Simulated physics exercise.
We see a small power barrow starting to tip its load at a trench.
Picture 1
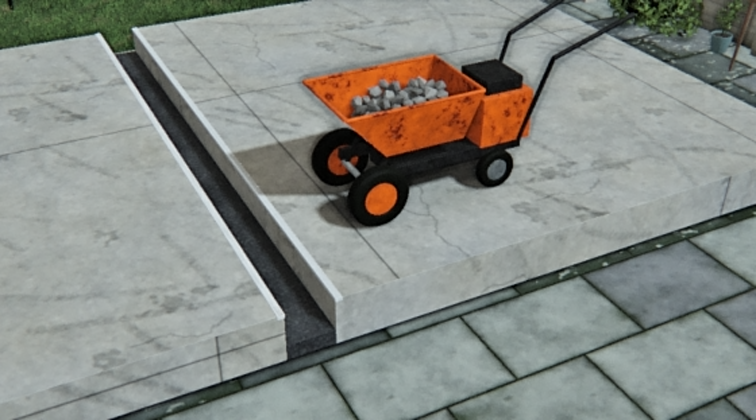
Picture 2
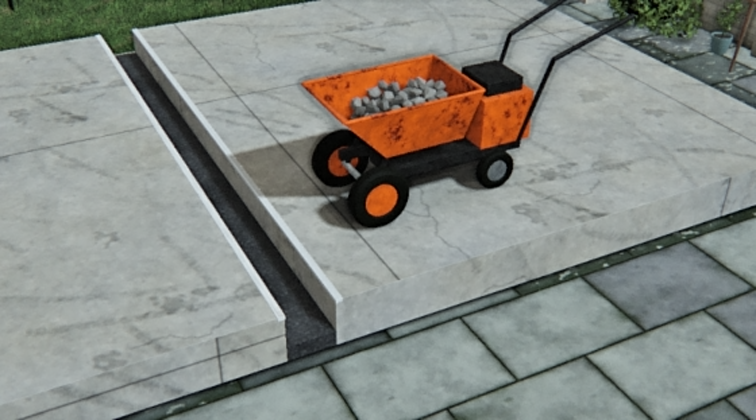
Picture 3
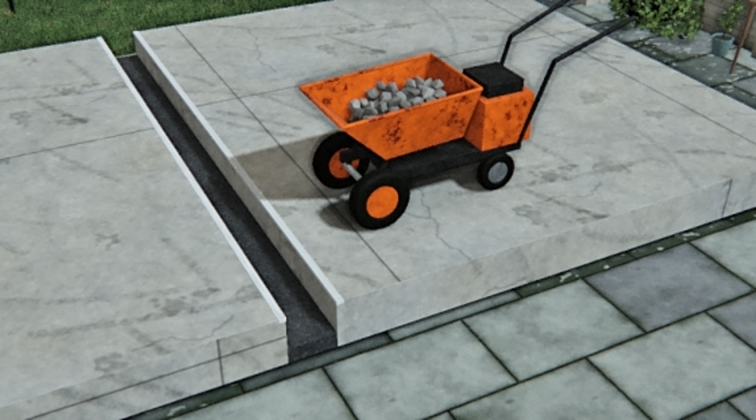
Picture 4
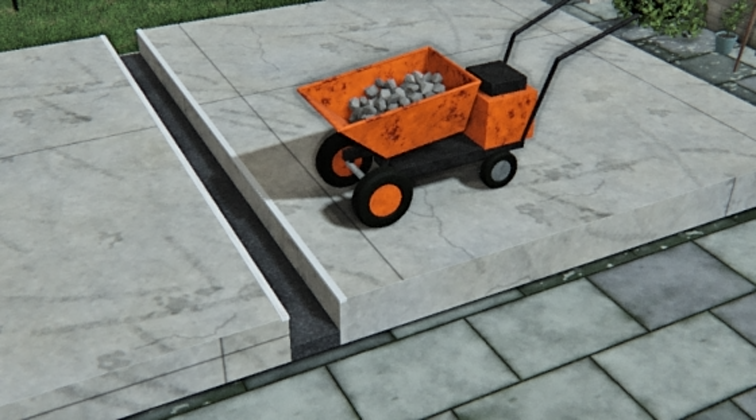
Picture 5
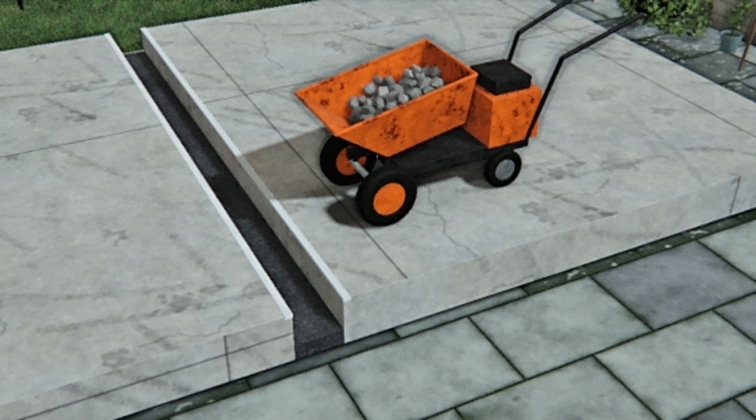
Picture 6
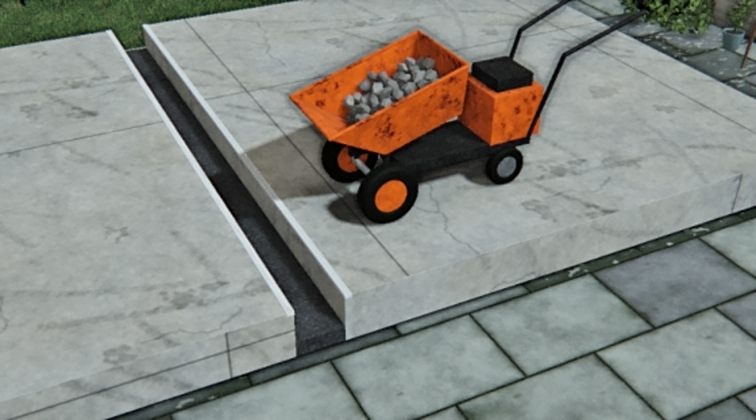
On a pale stone slab beside a narrow dark trench, an orange power barrow loaded with grey broken stones stands still, then its skip gradually tilts, the front lip lowering toward the left as the rear rises slightly.
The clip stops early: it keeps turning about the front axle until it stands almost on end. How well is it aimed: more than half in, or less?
In the trench: Over half.
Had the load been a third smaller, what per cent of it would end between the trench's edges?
Near 100 %.
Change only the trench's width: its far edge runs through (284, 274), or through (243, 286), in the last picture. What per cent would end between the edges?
The first gives 50 %, the second 100 %.
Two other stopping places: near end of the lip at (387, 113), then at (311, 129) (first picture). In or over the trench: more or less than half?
At the first place the larger part, at the second under half.
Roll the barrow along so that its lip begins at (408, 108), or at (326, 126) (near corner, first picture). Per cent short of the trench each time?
About 50 and 0 per cent.
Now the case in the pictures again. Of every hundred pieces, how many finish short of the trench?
About 0 per cent.
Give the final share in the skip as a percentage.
Roughly 0 in a hundred.
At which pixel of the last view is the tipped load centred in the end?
Roughly at (261, 246).
Shortly afterwards, skip tipped steeply; the whole lot in the skip.
Next, skip tipped steeply; the bulk in the skip; near a quarter in or heaped over the trench; only a few beyond it.
Some moments later, skip tipped right over; only a few in the skip; the bulk in or heaped over the trench; a little beyond it.
In the end, skip tipped right over; the bulk in or heaped over the trench; a little beyond it.
